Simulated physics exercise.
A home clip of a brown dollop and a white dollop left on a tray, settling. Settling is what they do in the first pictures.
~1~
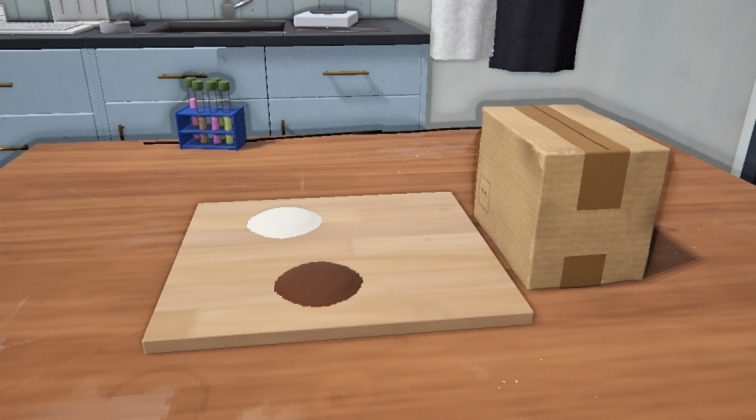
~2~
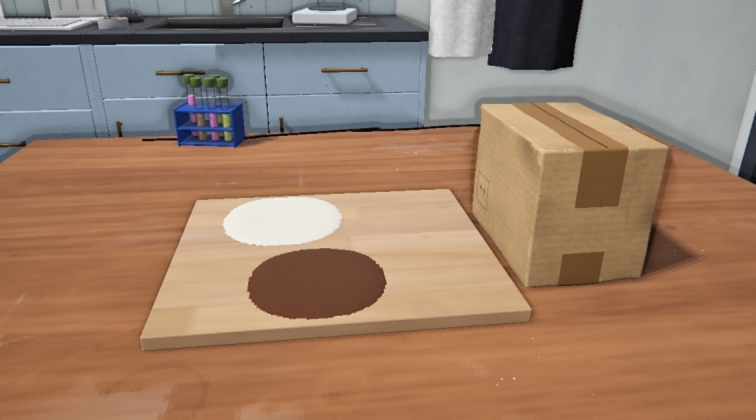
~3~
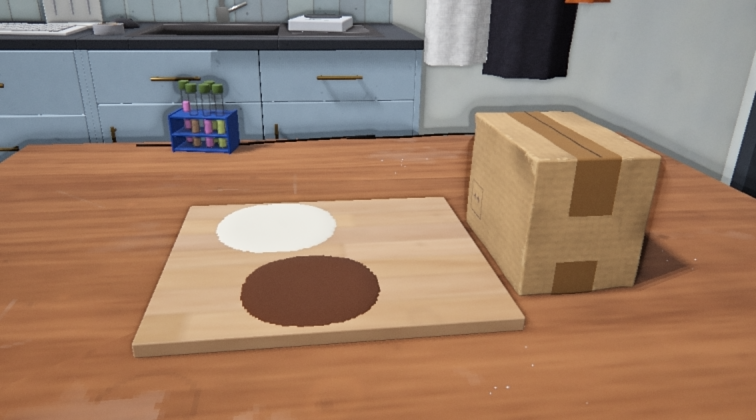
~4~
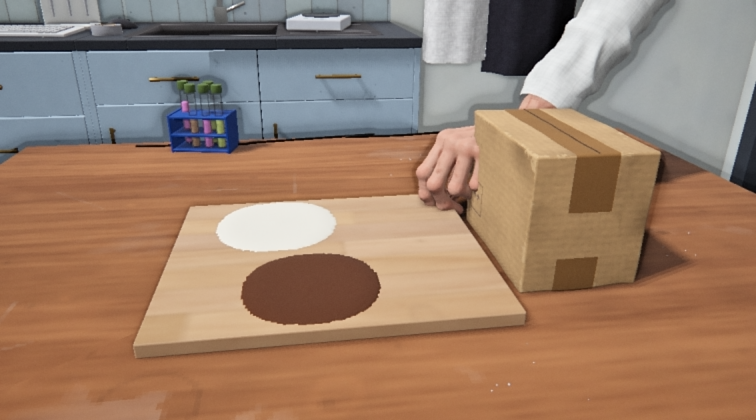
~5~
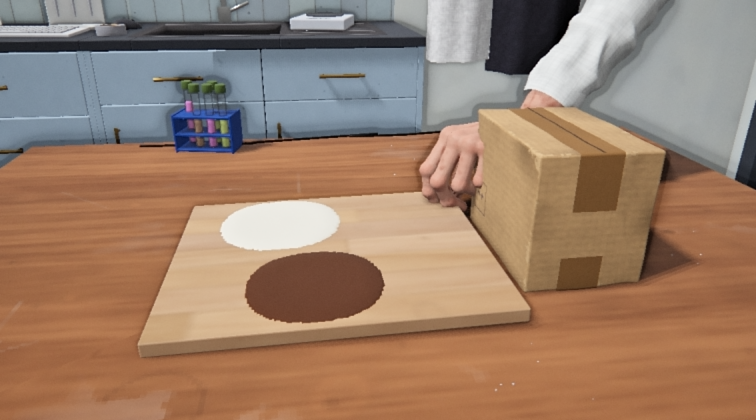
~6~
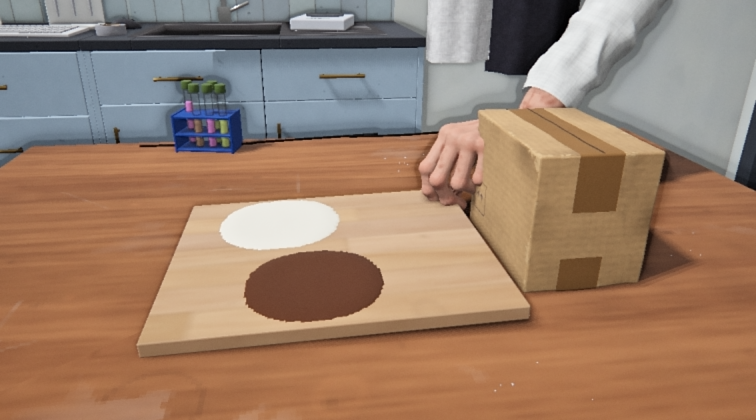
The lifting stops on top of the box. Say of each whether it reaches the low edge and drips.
Note - brown dollop: It leaves the surface; white dollop: It leaves the surface.
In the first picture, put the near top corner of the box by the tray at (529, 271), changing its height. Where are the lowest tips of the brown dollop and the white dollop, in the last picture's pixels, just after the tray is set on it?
You'd find the first close to (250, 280) and the second close to (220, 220).
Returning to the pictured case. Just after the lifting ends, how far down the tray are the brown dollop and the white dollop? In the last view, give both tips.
First at (148, 297), then at (178, 230).
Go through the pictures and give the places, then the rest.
In the first frame, the tray lies flat; brown dollop (319, 278) a low mound; white dollop (285, 218) a low mound; box (598, 223).
The second frame shows they settle; brown dollop (317, 279) spread thin; white dollop (284, 218) spread thin.
The third frame shows at rest; brown dollop (311, 286) spread thin; white dollop (278, 225) spread thin.
The fourth frame shows a hand takes the end; brown dollop (311, 284) spread thin; white dollop (277, 224) spread thin.
In the fifth frame, the end is rising; brown dollop (315, 282) spread thin; white dollop (281, 223) spread thin.
The sixth frame shows the tray slopes by about 2°; brown dollop (315, 281) spread thin; white dollop (280, 222) spread thin; box (593, 226).
A moment on, slope about 28°; the brown dollop is dripping off the low end; the white dollop is dripping off the low end.
Further on, the brown dollop is dripping off the low end; the white dollop is dripping off the low end.
When it is over, slope about 28°; the brown dollop is dripping off the low end; the white dollop is dripping off the low end.
